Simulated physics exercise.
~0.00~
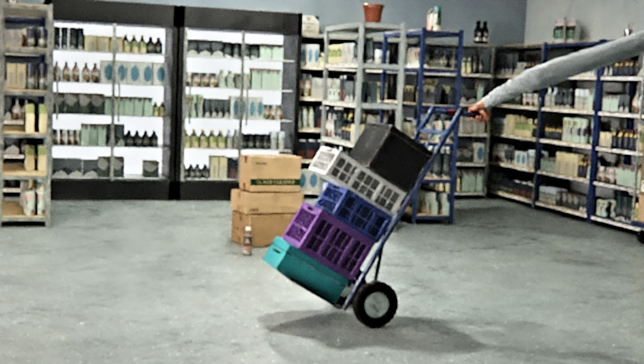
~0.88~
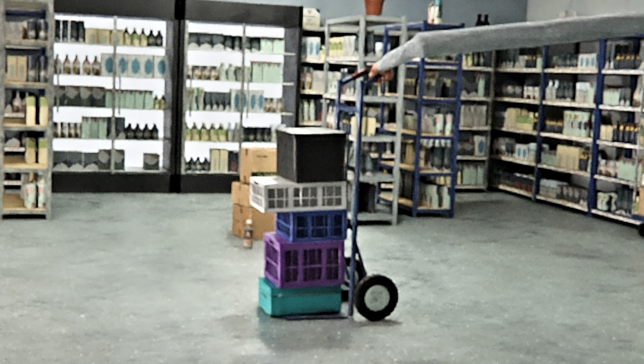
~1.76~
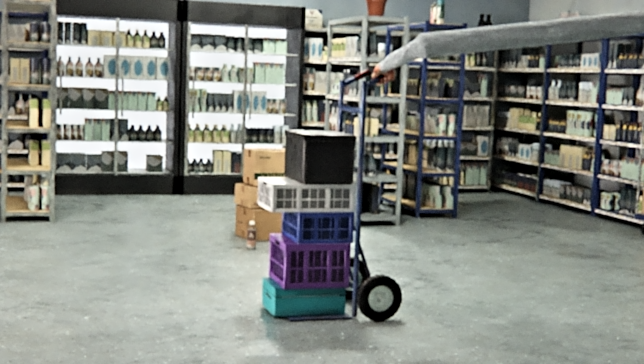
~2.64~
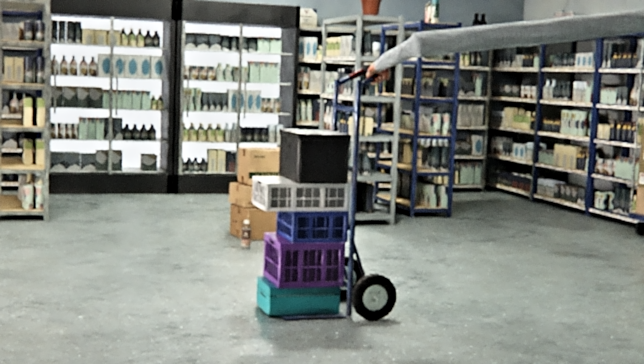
Hand truck stacked with crates, a black tote and a turquoise box swinging upright under a hand, the stack staying standing.
